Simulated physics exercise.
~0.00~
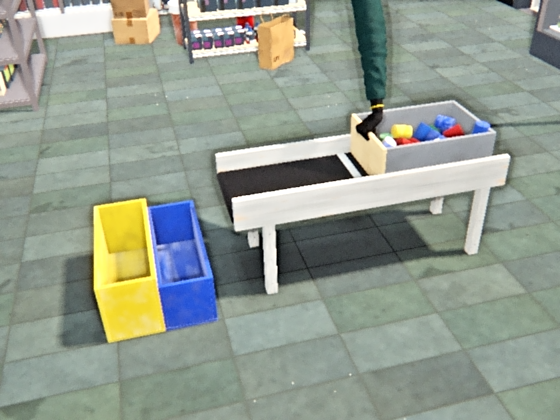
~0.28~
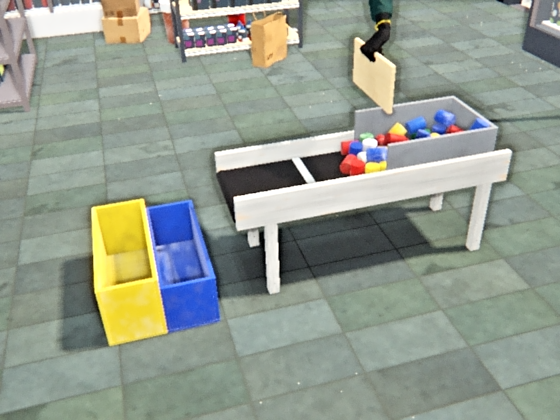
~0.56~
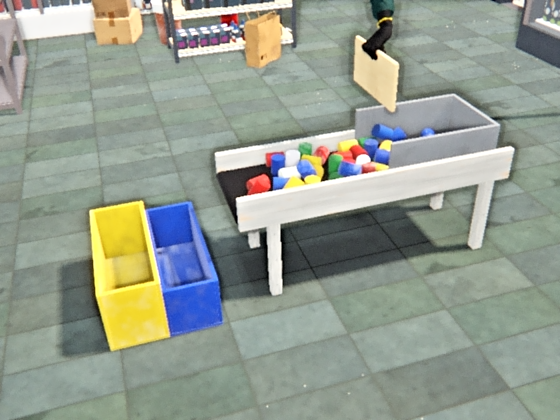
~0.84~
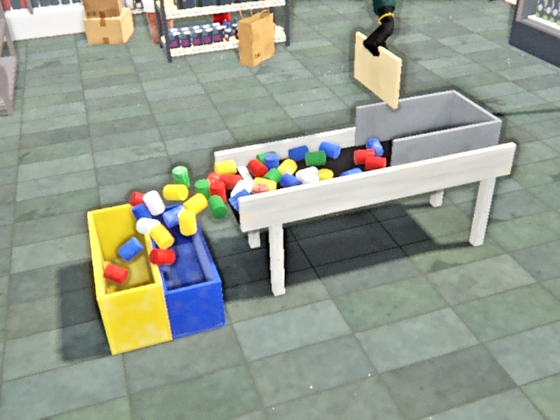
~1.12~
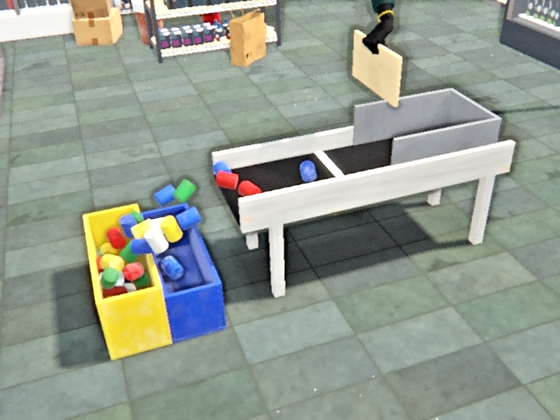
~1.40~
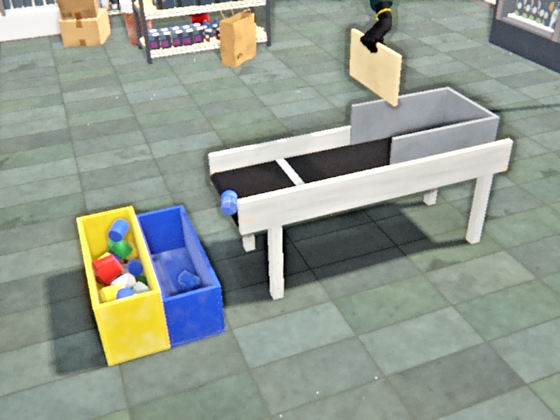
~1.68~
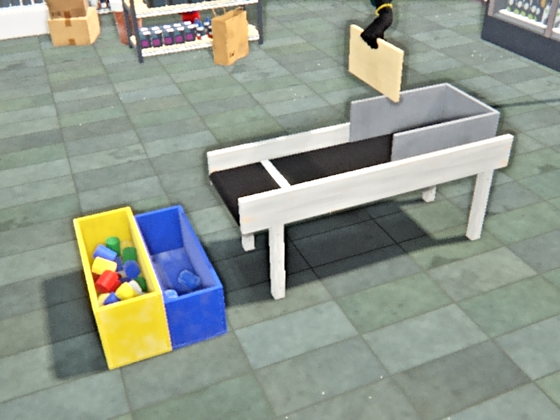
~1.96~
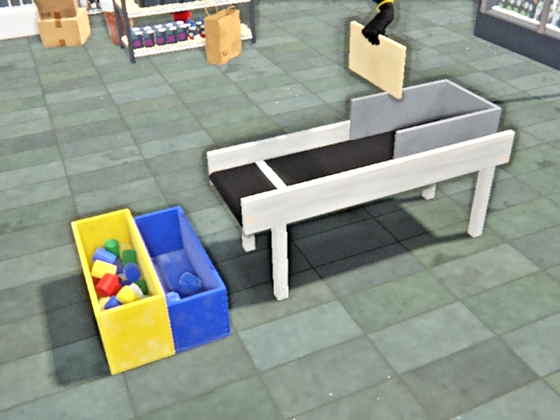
Colorful little jars spilled out of a grey pen once a dark-sleeved arm lifted its wooden gate, rode the black belt leftward and tumbled off the end, most landing in the yellow tote and a few in the blue tub, leaving the belt empty.
